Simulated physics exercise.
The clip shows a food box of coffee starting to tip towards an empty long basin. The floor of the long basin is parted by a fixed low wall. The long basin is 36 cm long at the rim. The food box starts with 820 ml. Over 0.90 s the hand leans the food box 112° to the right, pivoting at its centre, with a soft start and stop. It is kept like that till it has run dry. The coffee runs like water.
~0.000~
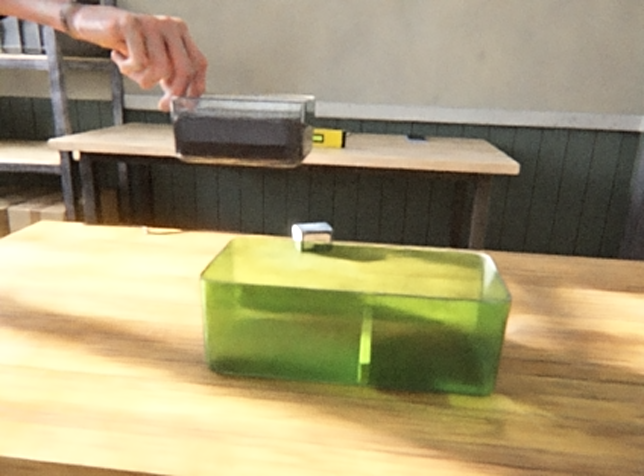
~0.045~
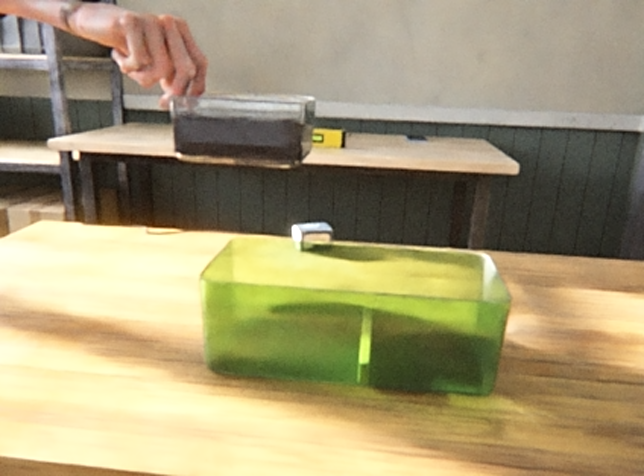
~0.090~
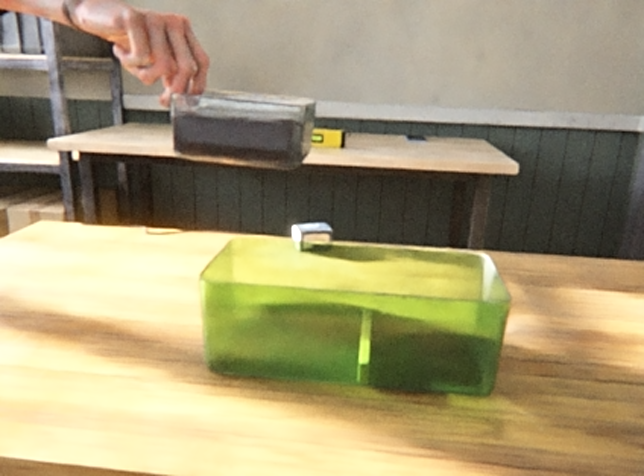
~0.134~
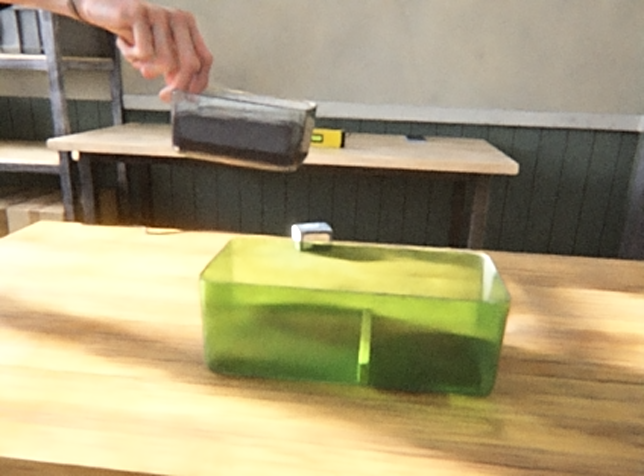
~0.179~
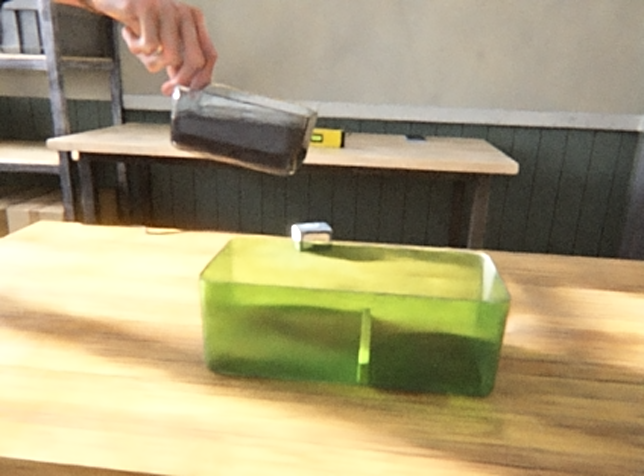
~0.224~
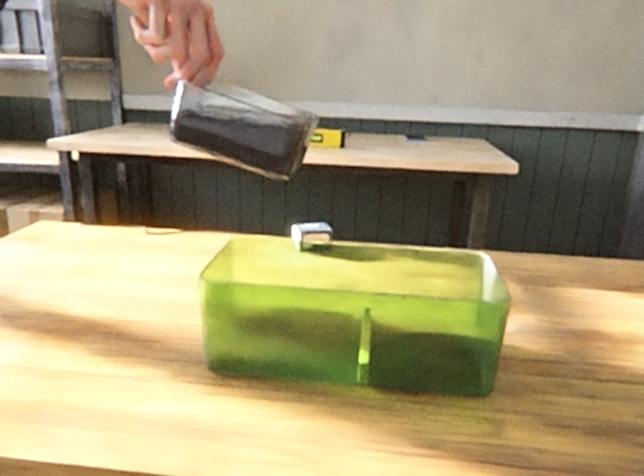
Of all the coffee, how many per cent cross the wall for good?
About 43 per cent.
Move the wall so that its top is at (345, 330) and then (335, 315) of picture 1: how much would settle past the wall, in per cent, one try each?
In turn about 60 and 70 per cent.
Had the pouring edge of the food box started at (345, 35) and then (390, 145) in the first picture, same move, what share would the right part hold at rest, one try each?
In turn about 60 and 70 per cent.
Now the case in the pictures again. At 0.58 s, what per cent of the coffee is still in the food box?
About 32 per cent.
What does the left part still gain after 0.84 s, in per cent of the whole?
About 9 per cent.
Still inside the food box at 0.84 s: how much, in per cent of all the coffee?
About 5 per cent.
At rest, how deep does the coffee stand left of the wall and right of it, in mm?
Some 14 mm on the left and 14 mm on the right.
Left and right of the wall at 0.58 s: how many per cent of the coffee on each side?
Some 10 per cent left and 8 right.
Then, 0.58 s in, the tilt is 80° and 32 per cent is still to pour, 9 is left of the wall and 8 right of it.
Then, 0.84 s in, the tilt is 111° and 5 per cent is still to pour, 46 is left of the wall and 41 right of it.
Then, 1.11 s in, the tilt is 112° and 0 per cent is still to pour, 55 is left of the wall and 42 right of it.
Then, 1.40 s in, the tilt is 112° and 0 per cent is still to pour, 55 is left of the wall and 43 right of it.
Finally, 55 per cent lies left of the wall, 43 right of it and 3 outside.
